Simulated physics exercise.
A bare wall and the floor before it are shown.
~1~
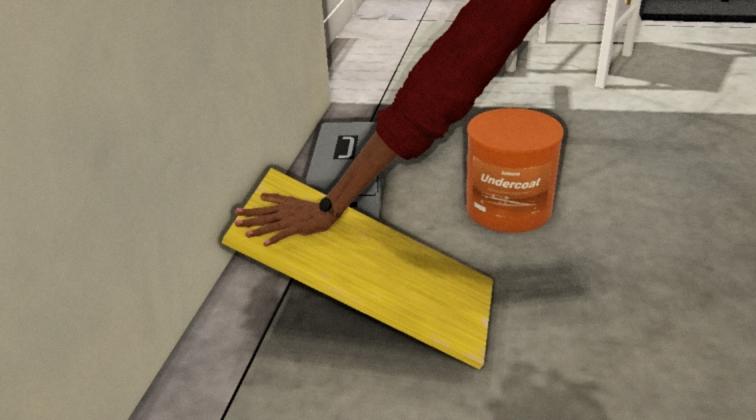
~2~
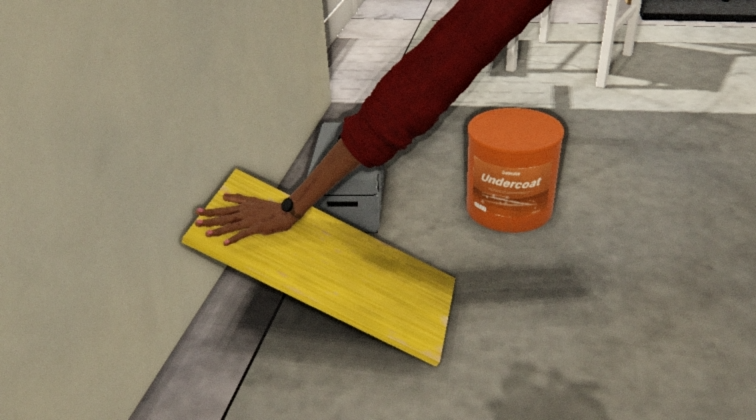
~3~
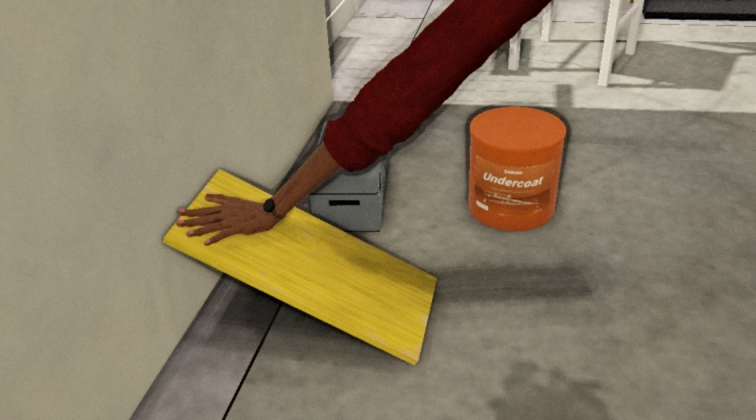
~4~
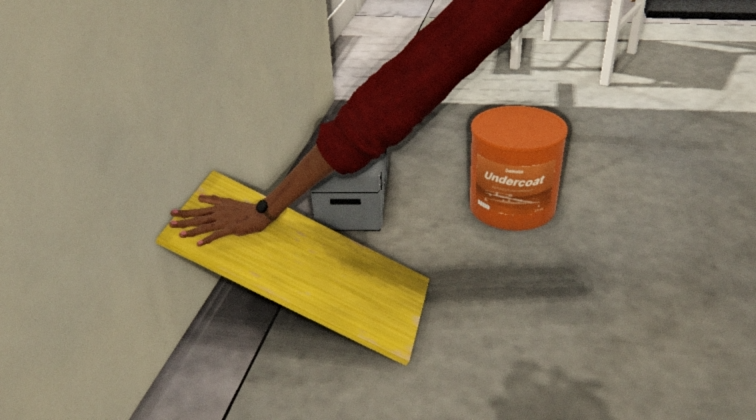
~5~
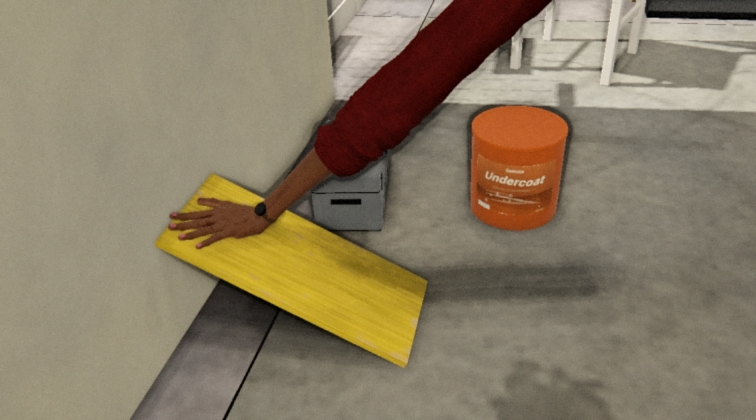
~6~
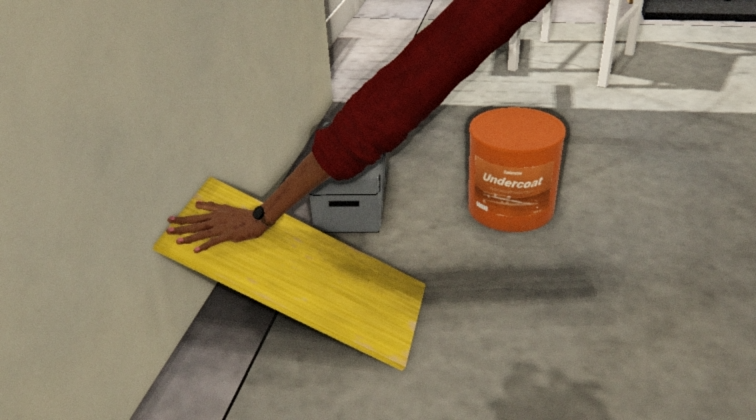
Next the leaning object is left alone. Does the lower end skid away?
It is going to move.
Then, 0.30 s past the last view, yellow board leaning 14° more than when let go near (314, 292).
Then, 0.40 s past the last view, yellow board leaning 27° more than when let go near (321, 311).
Finally, moved from the start, yellow board; the other 2 still in place. Final places as the last picture's camera would see them, yellow board near (321, 313). The board slides down.
